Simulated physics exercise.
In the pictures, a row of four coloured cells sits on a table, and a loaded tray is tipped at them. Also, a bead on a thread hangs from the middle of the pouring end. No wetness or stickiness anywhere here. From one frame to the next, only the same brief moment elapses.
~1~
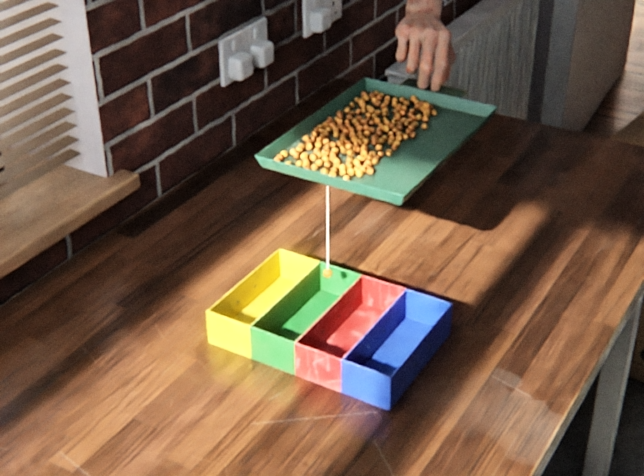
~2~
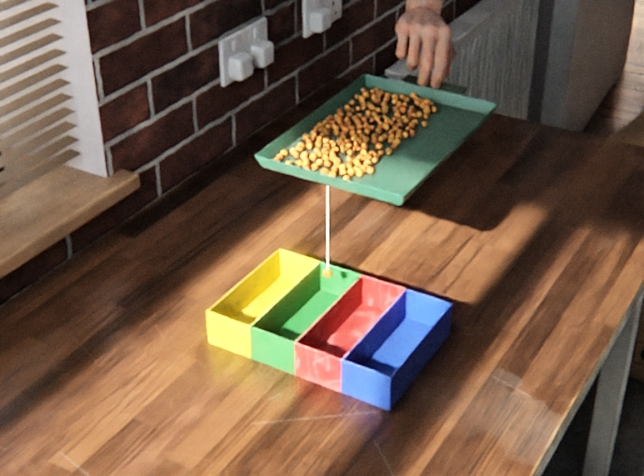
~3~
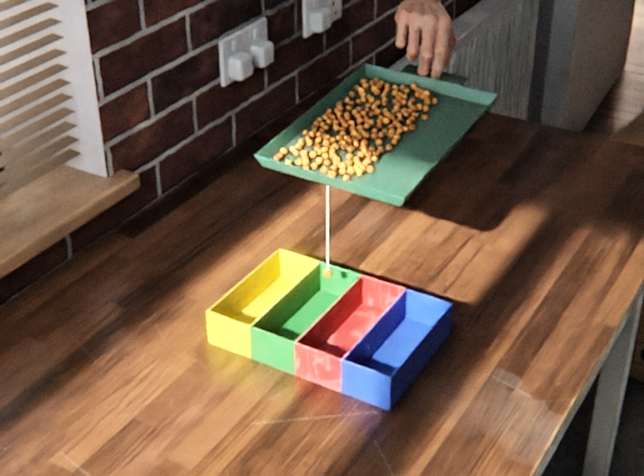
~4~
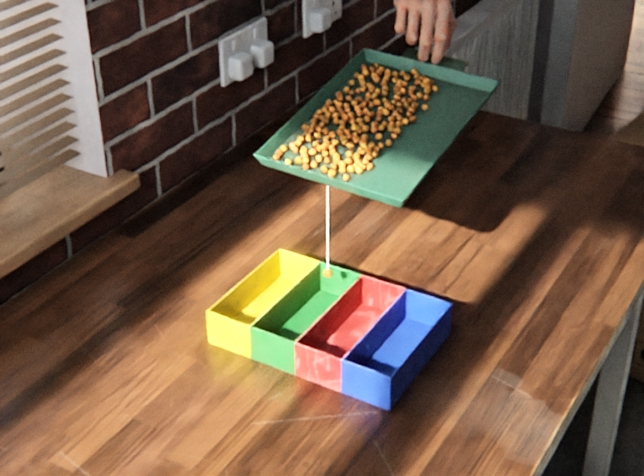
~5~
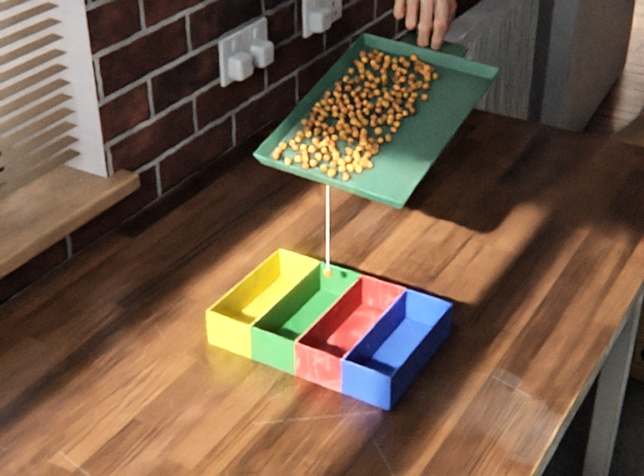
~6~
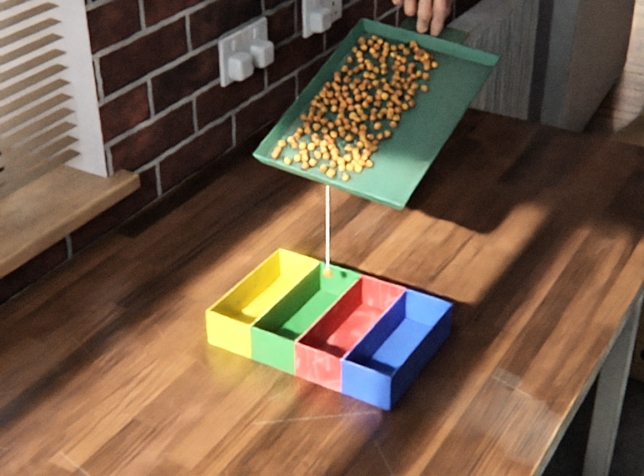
The video shows a hand gradually raising the far end of a green tray of roasted chickpeas above yellow, green, red and blue cells on a wooden table, tilting it toward its lower right corner while the cells stay still.
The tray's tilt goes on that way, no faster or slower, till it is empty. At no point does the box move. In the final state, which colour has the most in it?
Most ends up in red.
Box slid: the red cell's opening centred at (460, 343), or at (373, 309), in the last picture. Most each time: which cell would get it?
For the first position it is the yellow one, and for the second it is the red one.
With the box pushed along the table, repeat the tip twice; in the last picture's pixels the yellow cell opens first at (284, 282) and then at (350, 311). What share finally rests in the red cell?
About 50% on the first try and 0% on the second.
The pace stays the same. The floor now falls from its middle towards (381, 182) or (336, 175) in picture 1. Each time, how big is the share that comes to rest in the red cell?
40 and 20 per cent, in that order.
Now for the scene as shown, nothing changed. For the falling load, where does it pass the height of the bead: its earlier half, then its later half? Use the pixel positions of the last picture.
Near (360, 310) to start, and near (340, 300) afterwards.
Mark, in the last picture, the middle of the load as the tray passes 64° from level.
(349, 182).
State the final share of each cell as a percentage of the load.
So the yellow cell ends up with 10 % of the load, the green cell with 30 %, the red cell with 40 %, and the blue cell with 30 %.
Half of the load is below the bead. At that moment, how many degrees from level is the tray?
Close to 100 degrees, I reckon.
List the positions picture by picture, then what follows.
In the first picture, corners of the pouring end (262, 155) and (401, 192), level; middle of the load (360, 134), roasted chickpeas; bead on its thread (328, 273); yellow cell (229, 331); green cell (273, 347); red cell (318, 364); blue cell (366, 382).
In the second picture, corners of the pouring end (262, 154) and (401, 193), level; middle of the load (360, 133).
In the third picture, corners of the pouring end (262, 154) and (401, 194), tipped barely, lowest at the right corner; middle of the load (360, 128).
In the fourth picture, corners of the pouring end (261, 153) and (400, 196), tipped a little, lowest at the right corner; middle of the load (359, 120).
In the fifth picture, corners of the pouring end (261, 153) and (400, 198), tipped a little, lowest at the right corner; middle of the load (359, 113).
In the sixth picture, corners of the pouring end (260, 152) and (400, 200), tipped clearly, lowest at the right corner; middle of the load (358, 107); yellow cell (229, 331); green cell (273, 347); red cell (318, 364); blue cell (366, 382).
Just after the last frame, tray tipped steeply; the larger part on the tray; about a tenth falling or outside the box.
A moment on, tray tipped past a quarter turn; about a tenth on the tray; roughly a quarter in the red cell; roughly a quarter in the blue cell; roughly a quarter in the green cell; just a few in the yellow cell; roughly a quarter falling or outside the box.
Further on, tray tipped past a quarter turn; roughly a third in the red cell; roughly a quarter in the blue cell; roughly a quarter in the green cell; about a tenth in the yellow cell; just a few falling or outside the box.
When it is over, tray tipped past a quarter turn; roughly a third in the red cell; roughly a quarter in the blue cell; roughly a quarter in the green cell; about a tenth in the yellow cell; just a few outside the box.
